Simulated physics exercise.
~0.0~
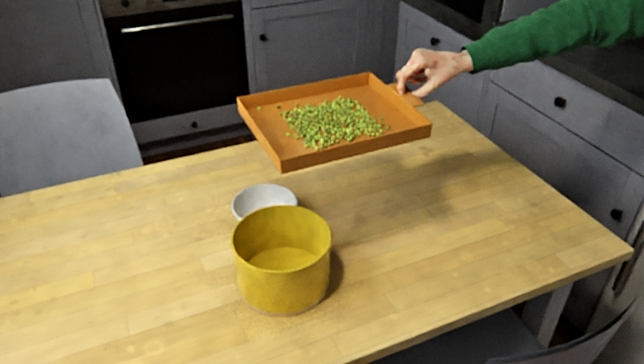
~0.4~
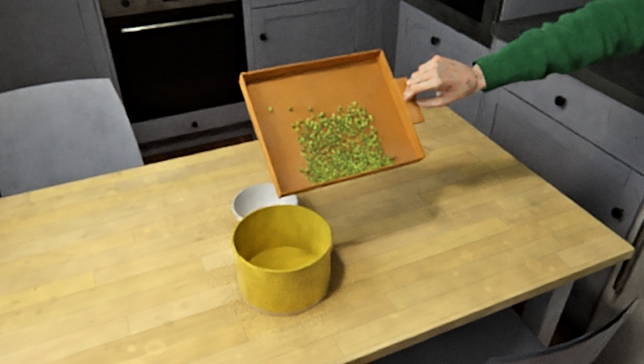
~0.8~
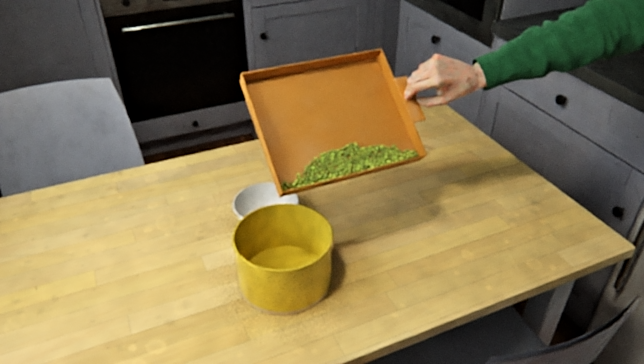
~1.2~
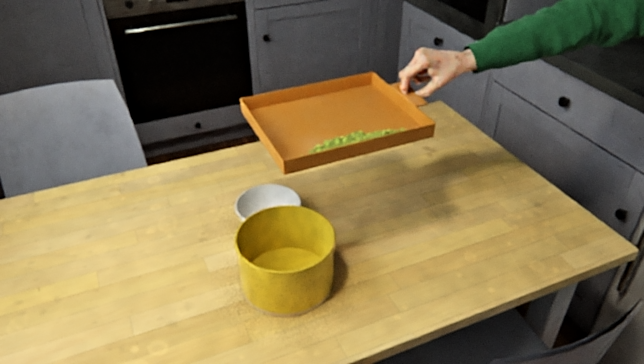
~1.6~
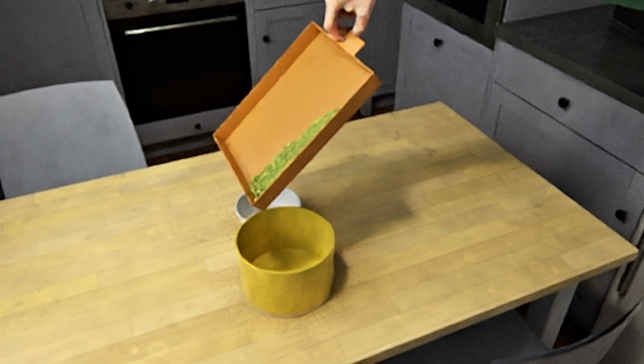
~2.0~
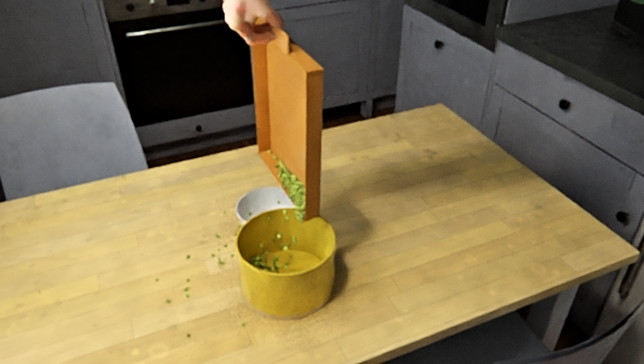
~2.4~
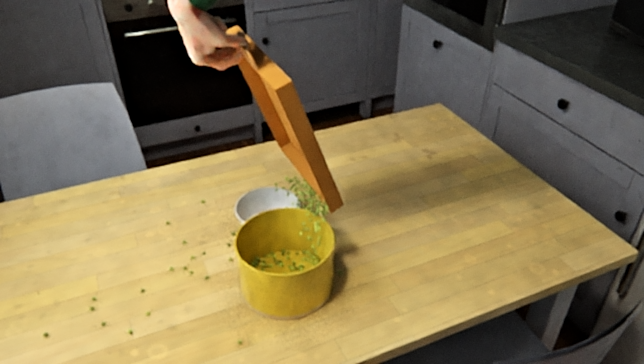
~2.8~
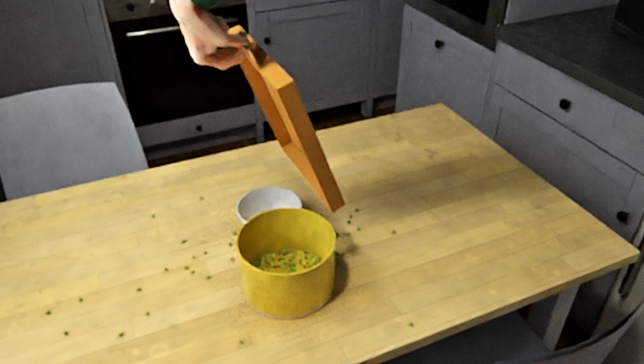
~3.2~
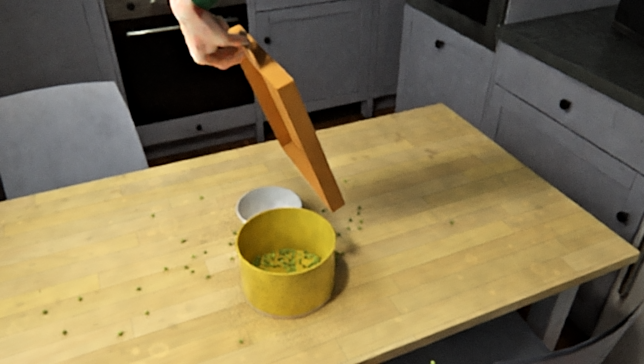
In a grey kitchen, a hand in a green sleeve holds an orange tray of small green peas above a wooden table, where a yellow pot stands in front of a white bowl. The tray tips towards the front, and the peas slide into a heap along its lower edge. It comes back almost level, then swings left and tilts steeply. Peas spill over the edge, many dropping into the pot while others scatter across the table. Finally the tray hangs tipped past upright and empty, with peas in the pot and strewn around it.
